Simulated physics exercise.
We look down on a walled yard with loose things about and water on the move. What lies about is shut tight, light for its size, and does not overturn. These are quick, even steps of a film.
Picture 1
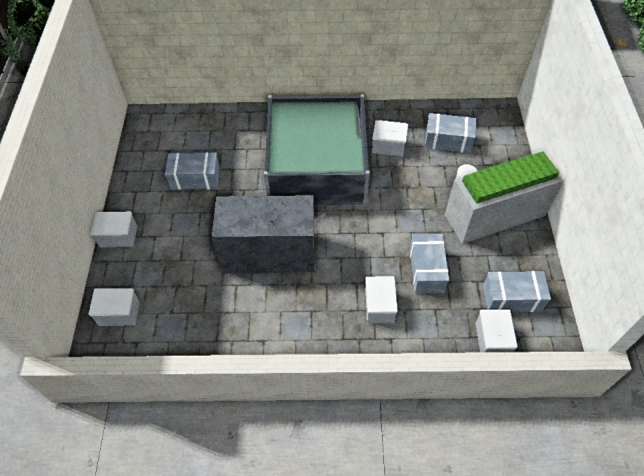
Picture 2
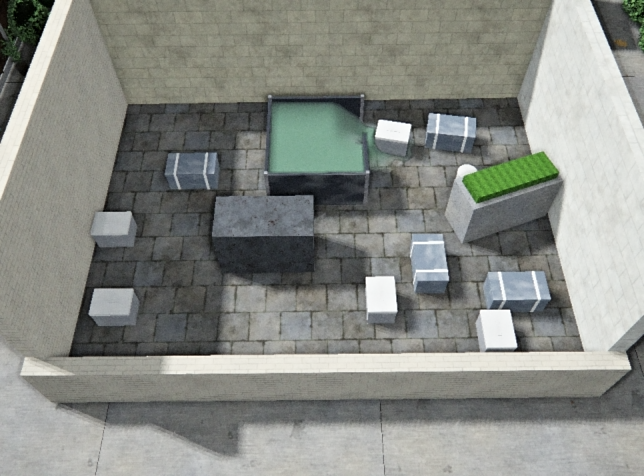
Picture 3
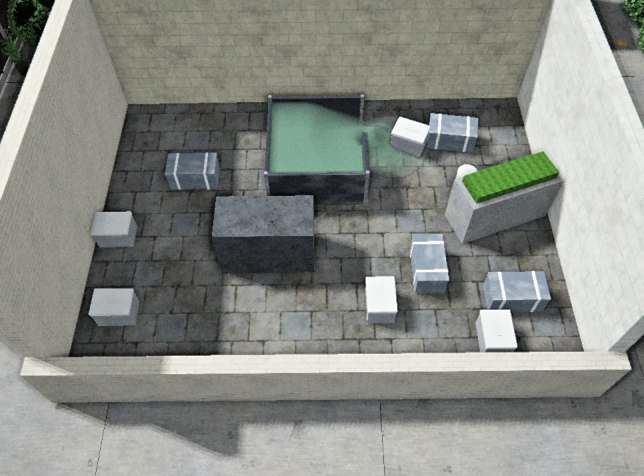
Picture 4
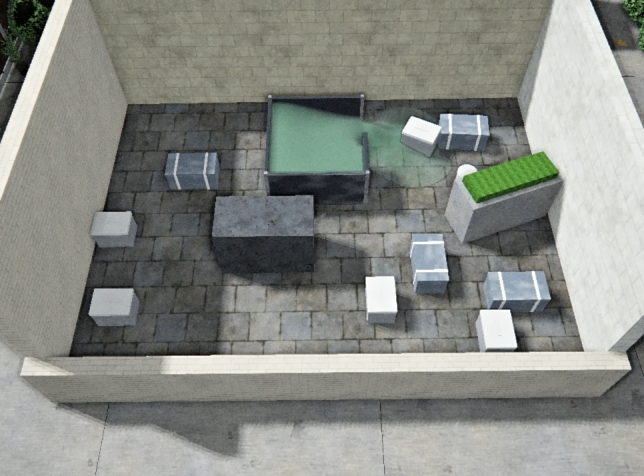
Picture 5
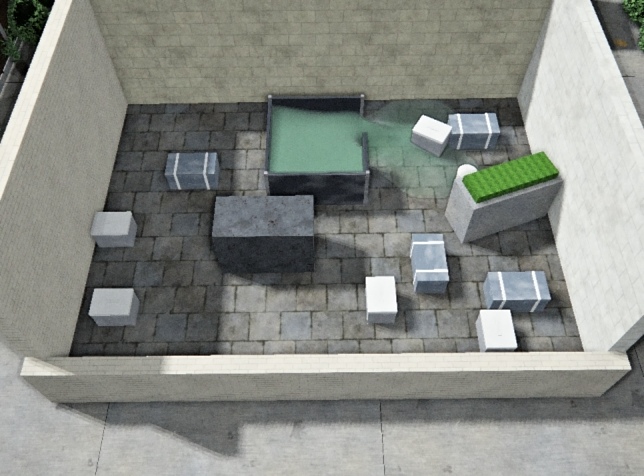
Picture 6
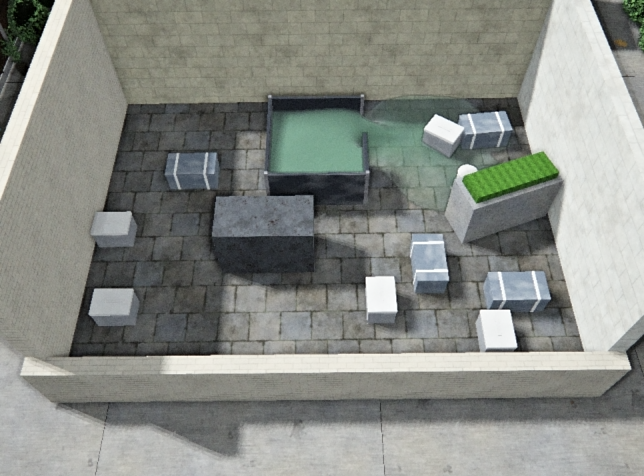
A walled yard paved in dark stone is seen from above by a still camera. A tank of green water stands near the back wall behind a dark grey block, with white cubes and strapped blue-grey boxes scattered around and a grass-topped block at right. Water pours from the tank's right side and spreads, pushing and turning the nearby white cube, then sliding the strapped box beside it rightward.
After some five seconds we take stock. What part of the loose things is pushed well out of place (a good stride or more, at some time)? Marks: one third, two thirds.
Share: Under a third.
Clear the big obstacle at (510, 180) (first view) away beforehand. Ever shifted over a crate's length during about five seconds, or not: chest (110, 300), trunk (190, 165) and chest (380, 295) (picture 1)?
One after the other: Less than that, less than that, short of that.
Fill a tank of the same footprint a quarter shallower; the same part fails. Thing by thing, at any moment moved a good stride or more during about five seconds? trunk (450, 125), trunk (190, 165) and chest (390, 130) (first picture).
In that order: That far or more, short of that, shifted that much.
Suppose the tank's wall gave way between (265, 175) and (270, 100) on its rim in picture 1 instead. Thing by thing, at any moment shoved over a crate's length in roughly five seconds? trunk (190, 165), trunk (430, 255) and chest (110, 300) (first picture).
One after the other: Swept aside, less than that, swept aside.
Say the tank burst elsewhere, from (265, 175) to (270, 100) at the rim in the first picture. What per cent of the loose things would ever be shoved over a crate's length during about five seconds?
I make it 30 per cent.
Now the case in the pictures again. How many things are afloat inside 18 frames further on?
3 of them.
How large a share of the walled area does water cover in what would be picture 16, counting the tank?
Near 30 in a hundred.
A moment on, 2 of 10 are well off their spots; 1 afloat.
Next, 3 of 10 are well off their spots; 3 afloat.
Later, 2 of 10 are well off their spots; 3 afloat.
In the end, 3 of 10 are well off their spots, and 3 have been at some point; 3 afloat.
